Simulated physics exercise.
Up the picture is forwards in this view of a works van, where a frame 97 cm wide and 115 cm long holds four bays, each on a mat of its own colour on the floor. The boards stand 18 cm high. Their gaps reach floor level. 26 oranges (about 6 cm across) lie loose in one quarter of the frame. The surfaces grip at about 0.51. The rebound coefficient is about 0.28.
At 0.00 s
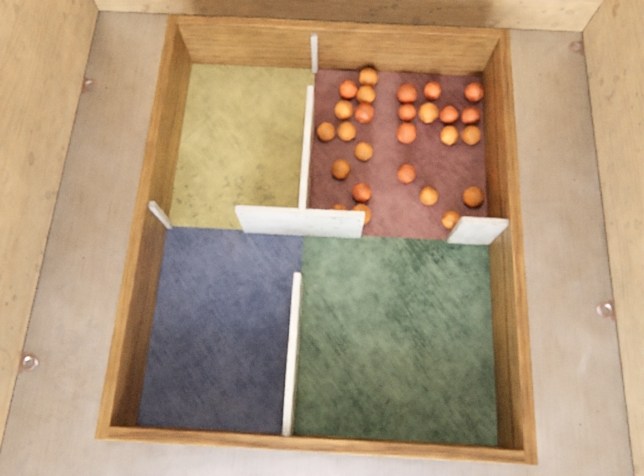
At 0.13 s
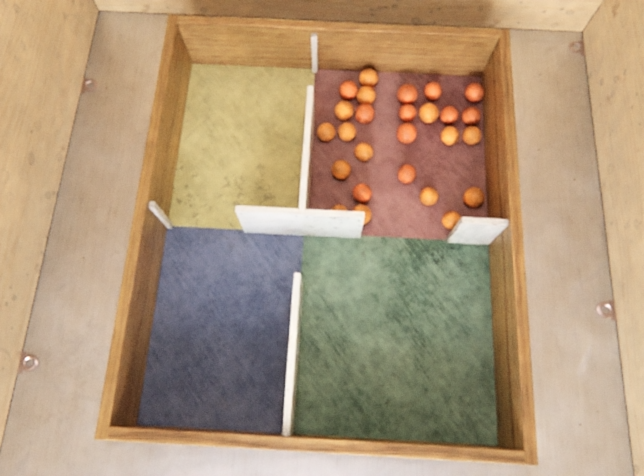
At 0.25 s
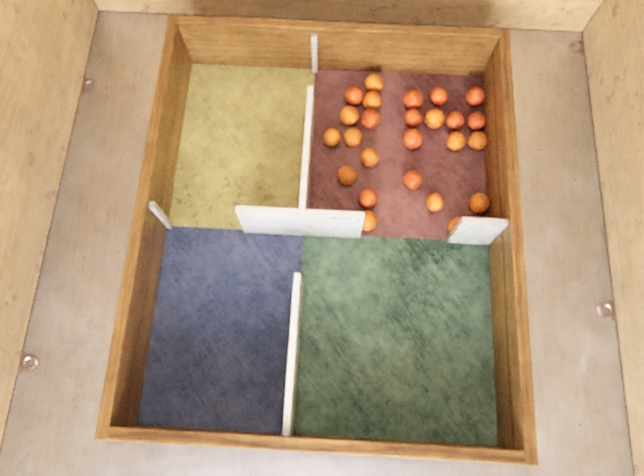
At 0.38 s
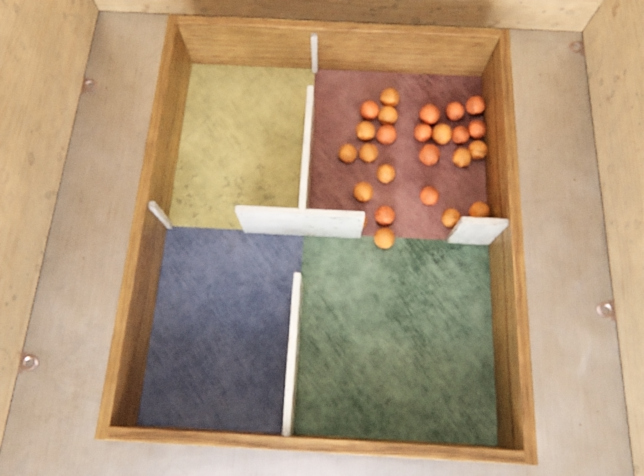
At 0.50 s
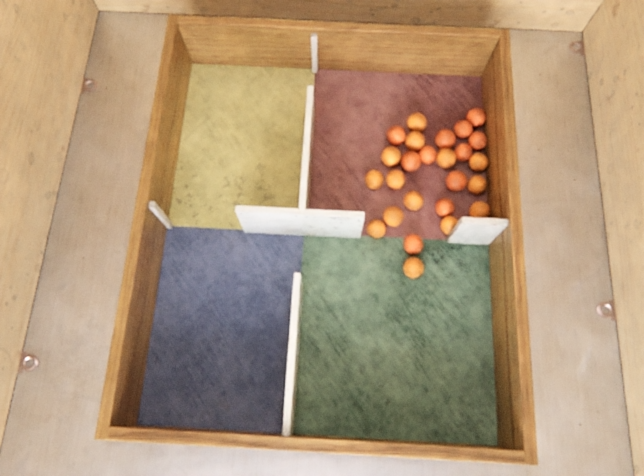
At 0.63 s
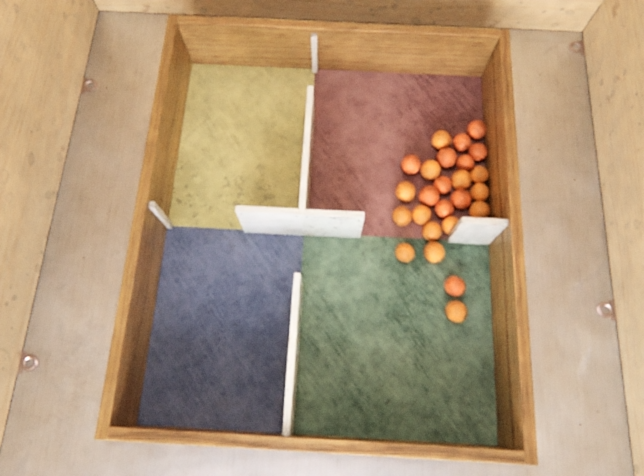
Oranges scattered across the red quarter of a divided wooden frame sat still at first, then rolled right and towards the viewer, bunching by the right side as a few passed through the gap onto the green.
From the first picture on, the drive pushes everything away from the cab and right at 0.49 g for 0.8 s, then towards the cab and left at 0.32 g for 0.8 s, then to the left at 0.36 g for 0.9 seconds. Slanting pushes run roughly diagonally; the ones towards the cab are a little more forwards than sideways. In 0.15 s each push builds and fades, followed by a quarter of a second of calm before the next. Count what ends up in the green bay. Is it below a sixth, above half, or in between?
In the green bay, under one-sixth of them finish up.
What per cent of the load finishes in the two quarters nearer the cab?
Share: About 80 in a hundred.
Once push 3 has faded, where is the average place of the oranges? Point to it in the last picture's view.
Average position: About (254, 150).
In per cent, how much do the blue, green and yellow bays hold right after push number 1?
Blue 0, green 30, yellow 0 %.
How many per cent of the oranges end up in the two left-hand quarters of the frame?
Some 60 per cent.
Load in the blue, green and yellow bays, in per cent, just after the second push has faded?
Per cent by then - blue: 0, green: 30, yellow: 10.
After push 1 (1.04 s), 17 in the red bay and 9 in the green bay.
After push 2 (2.09 s), 15 in the red bay, 1 in the blue bay, 8 in the green bay and 2 in the yellow bay.
After push 3 (3.24 s), 10 in the red bay, 5 in the blue bay, 1 in the green bay and 10 in the yellow bay.
Outcome (at 4.08 s), 10 in the red bay, 5 in the blue bay, 1 in the green bay and 10 in the yellow bay. Asked share, 1 of 26, 4 per cent.
